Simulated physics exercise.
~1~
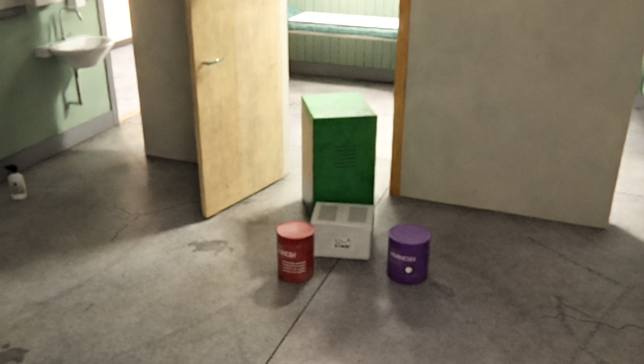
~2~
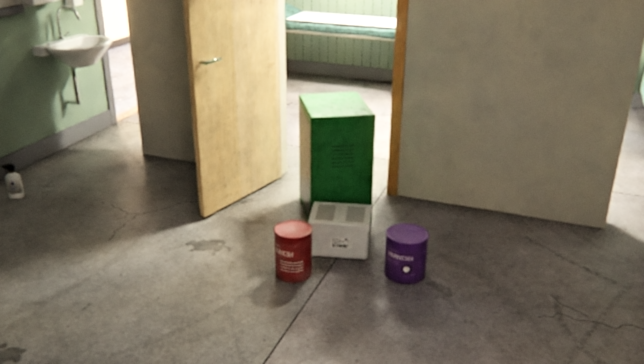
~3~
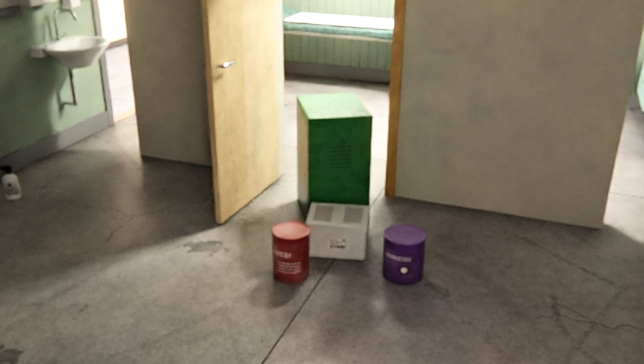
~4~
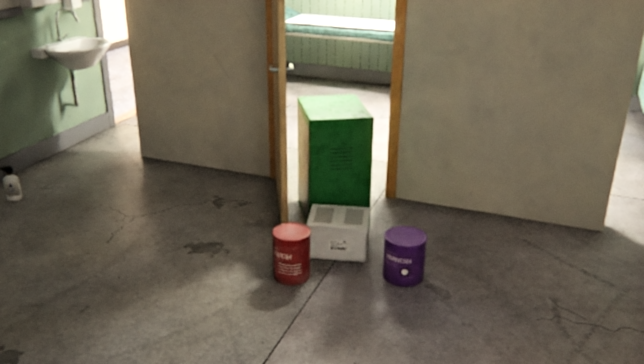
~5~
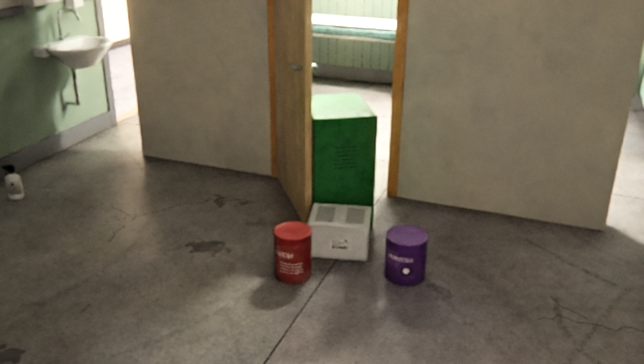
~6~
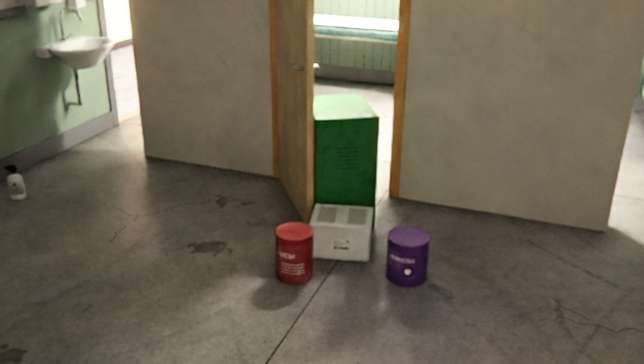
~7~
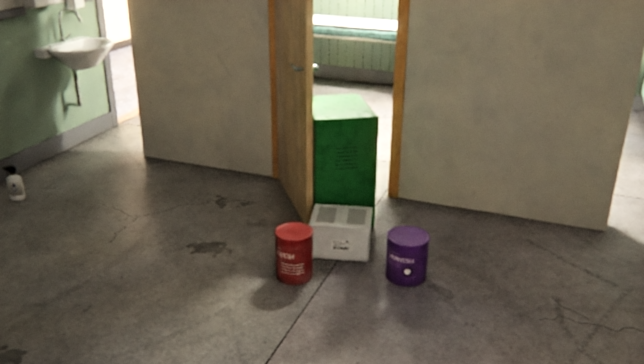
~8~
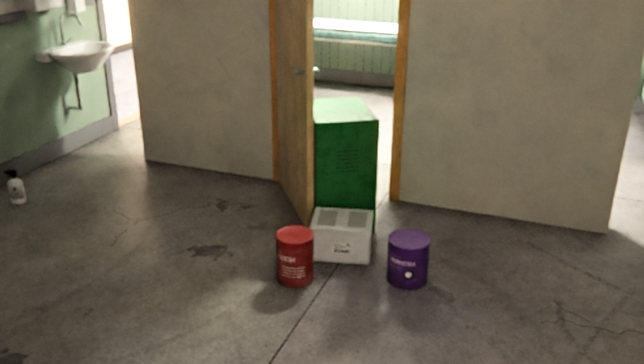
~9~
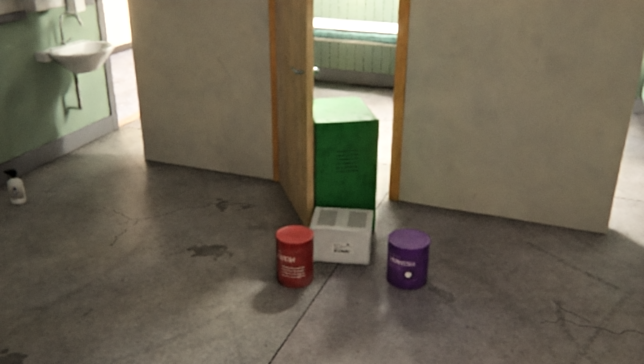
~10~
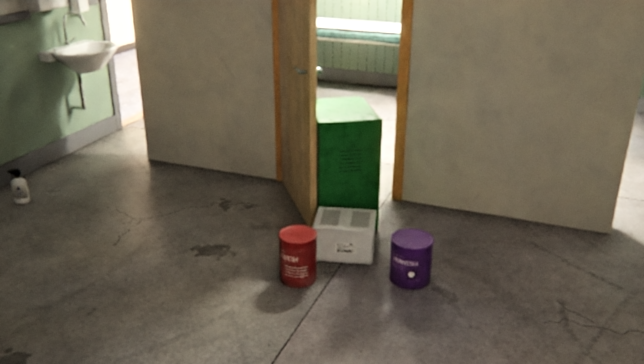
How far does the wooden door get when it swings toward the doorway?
It stops short of closing and stays partly open, with its free edge at the white tote and the green appliance standing in the doorway.
The clip opens on a worn grey room where a wooden door stands wide open to the left of a doorway. A tall green appliance sits in the opening, with a white tote in front of it and a red pail and a purple pail on either side. The door starts to swing to the right, slowly at first, then faster, with nobody in sight. It comes to a stop beside the appliance and the tote, still well short of closed. It stays partly open to the end, while the other four things remain in place and the view sways slightly.
